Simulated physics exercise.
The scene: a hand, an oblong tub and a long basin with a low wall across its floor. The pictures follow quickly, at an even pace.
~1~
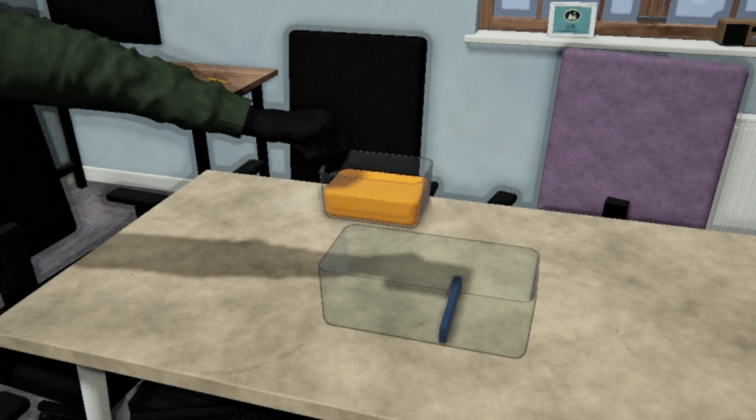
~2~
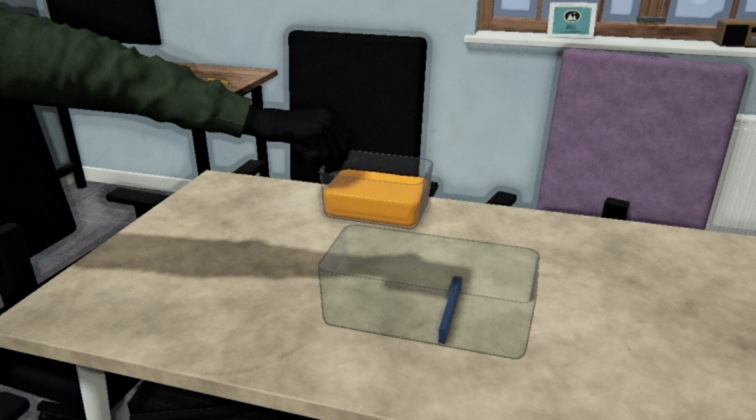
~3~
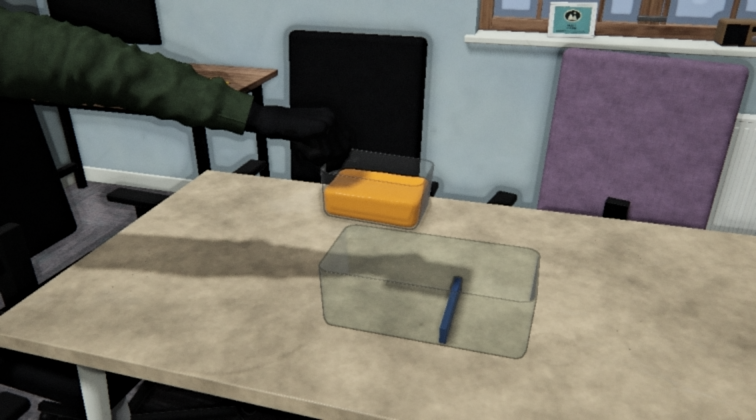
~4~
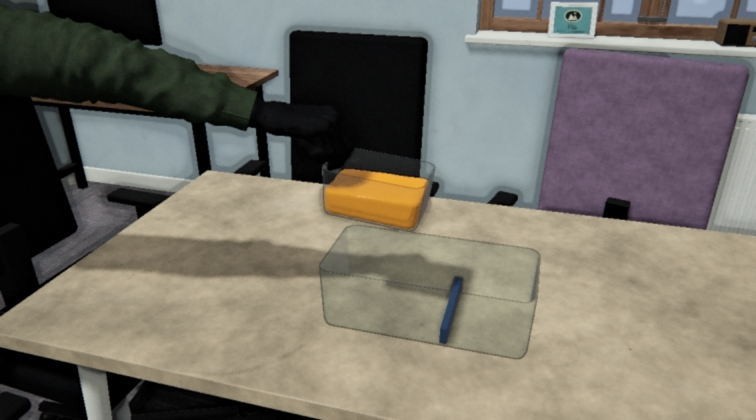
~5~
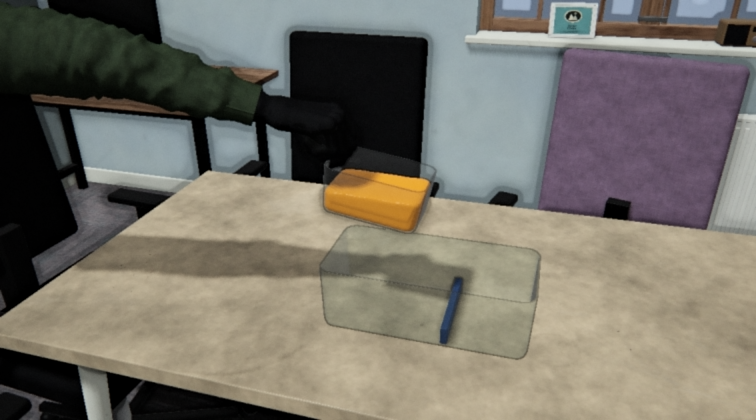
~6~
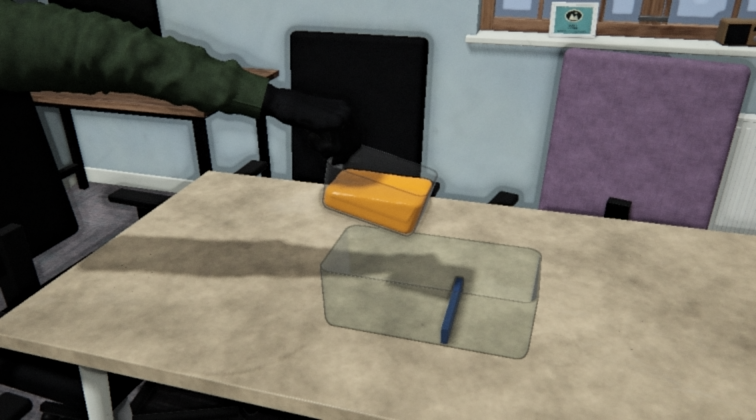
At a table in a room with chairs, a gloved hand slowly tilting a clear tub of orange juice beside a long basin.
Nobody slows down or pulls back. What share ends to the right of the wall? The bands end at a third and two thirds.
In the end between a third and two thirds is right of the wall.
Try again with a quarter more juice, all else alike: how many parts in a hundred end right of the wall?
Near 55 %.
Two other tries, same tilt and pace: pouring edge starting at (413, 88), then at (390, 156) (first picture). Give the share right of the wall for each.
About 55 and 10 per cent.
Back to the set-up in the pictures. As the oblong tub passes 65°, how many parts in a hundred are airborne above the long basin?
Roughly 30 in a hundred.
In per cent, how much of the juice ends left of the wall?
Some 45 per cent.
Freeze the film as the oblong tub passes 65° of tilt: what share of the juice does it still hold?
Some 50 per cent.
A moment on, the oblong tub is tipped part way and 52 per cent is still to pour, 2 is left of the wall and 17 right of it.
Next, the oblong tub is tipped on its side and 10 per cent is still to pour, 32 is left of the wall and 53 right of it.
Then the oblong tub is tipped right over and 0 per cent is still to pour, 45 is left of the wall and 55 right of it.
Later the oblong tub is tipped right over and 0 per cent is still to pour, 45 is left of the wall and 55 right of it.
Finally, 45 per cent lies left of the wall, 55 right of it and 0 outside.
